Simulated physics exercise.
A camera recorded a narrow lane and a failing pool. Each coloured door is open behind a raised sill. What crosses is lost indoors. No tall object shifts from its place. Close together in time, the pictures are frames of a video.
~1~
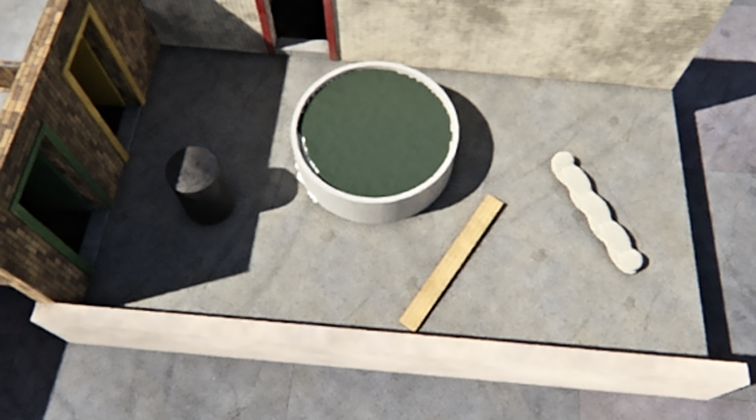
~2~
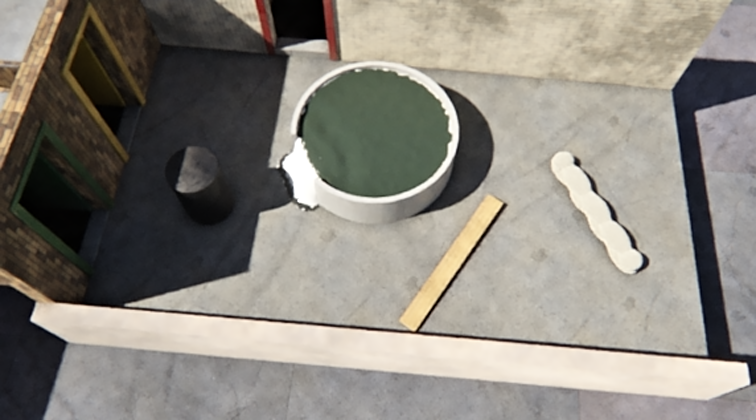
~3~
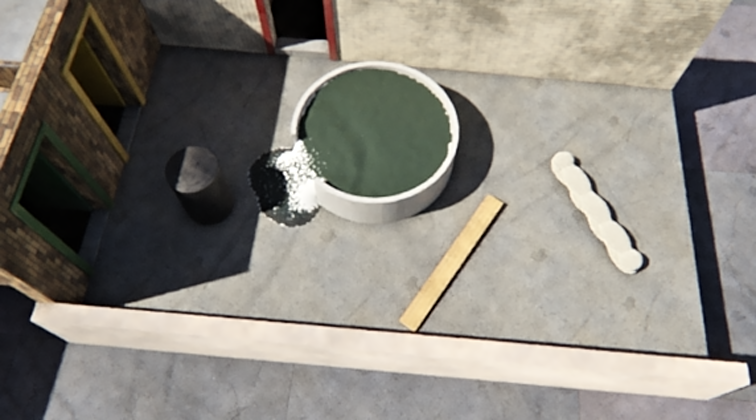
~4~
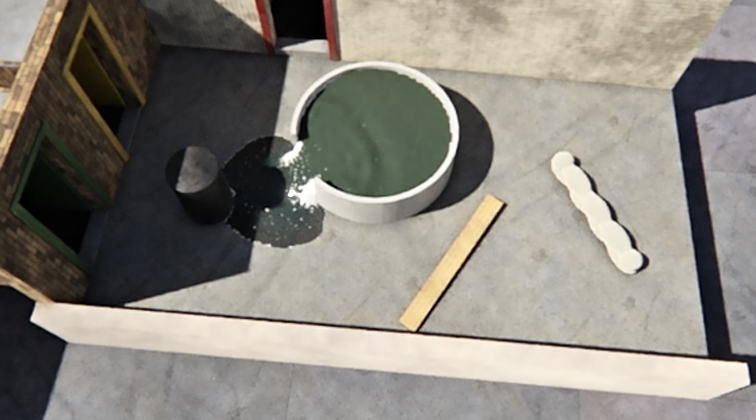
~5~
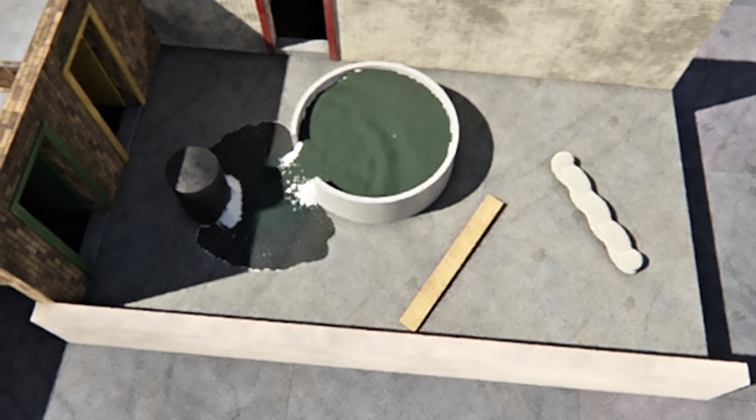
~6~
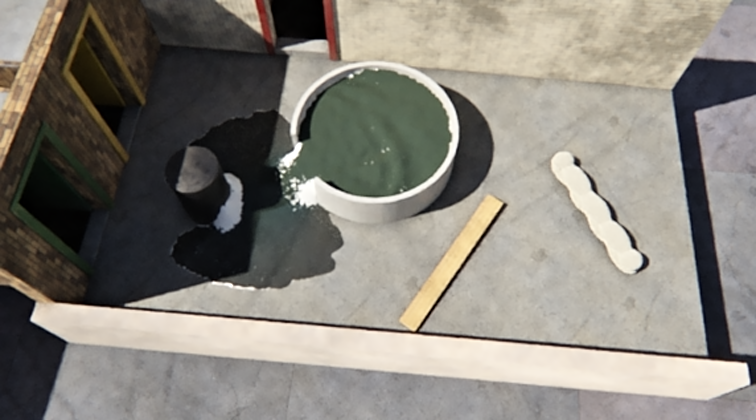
Dark green water bursts from the round tank's left side and spreads around a dark cylinder.
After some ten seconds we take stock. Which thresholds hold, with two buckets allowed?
As I see it, the yellow door will get more than two buckets; the green door will get more than two buckets; the red door will get two buckets at most.
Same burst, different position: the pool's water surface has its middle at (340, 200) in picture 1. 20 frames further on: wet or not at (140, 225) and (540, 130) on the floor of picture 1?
Taking both places in turn, they end up inundated and unaffected.
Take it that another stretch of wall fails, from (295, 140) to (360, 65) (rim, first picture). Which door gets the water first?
I'd say the red-painted one.
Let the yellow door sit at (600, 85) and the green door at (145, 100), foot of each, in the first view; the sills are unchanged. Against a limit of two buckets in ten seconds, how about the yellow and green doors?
My take: The yellow door stays inside the limit while the green door exceeds the limit.
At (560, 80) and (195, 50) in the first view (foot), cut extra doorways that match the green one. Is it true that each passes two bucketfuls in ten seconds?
Stays within it; exceeds it.
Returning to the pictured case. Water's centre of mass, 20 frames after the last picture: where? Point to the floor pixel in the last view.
I'd say around (308, 185).
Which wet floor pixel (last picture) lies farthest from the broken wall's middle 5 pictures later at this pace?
Farthest reach: About (79, 317).
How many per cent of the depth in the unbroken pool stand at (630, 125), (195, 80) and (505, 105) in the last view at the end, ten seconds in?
Approx. values, in order: 6 %, 10 %, 6 %.
A moment on, water covers 20 % of the floor; the yellow door wet at the sill, nothing in, the green door not reached, the red door not reached.
Next, water covers 30 % of the floor; the yellow door over two buckets in, the green door wet at the sill, nothing in, the red door not reached.
Then, water covers 40 % of the floor; the yellow door far over two buckets in, the green door under two buckets in, the red door wet at the sill, nothing in.
Later, water covers 60 % of the floor; the yellow door far over two buckets in, the green door over two buckets in, the red door wet at the sill, nothing in.
In the end, water covers 80 % of the floor; the yellow door far over two buckets in, the green door over two buckets in, the red door wet at the sill, nothing in.
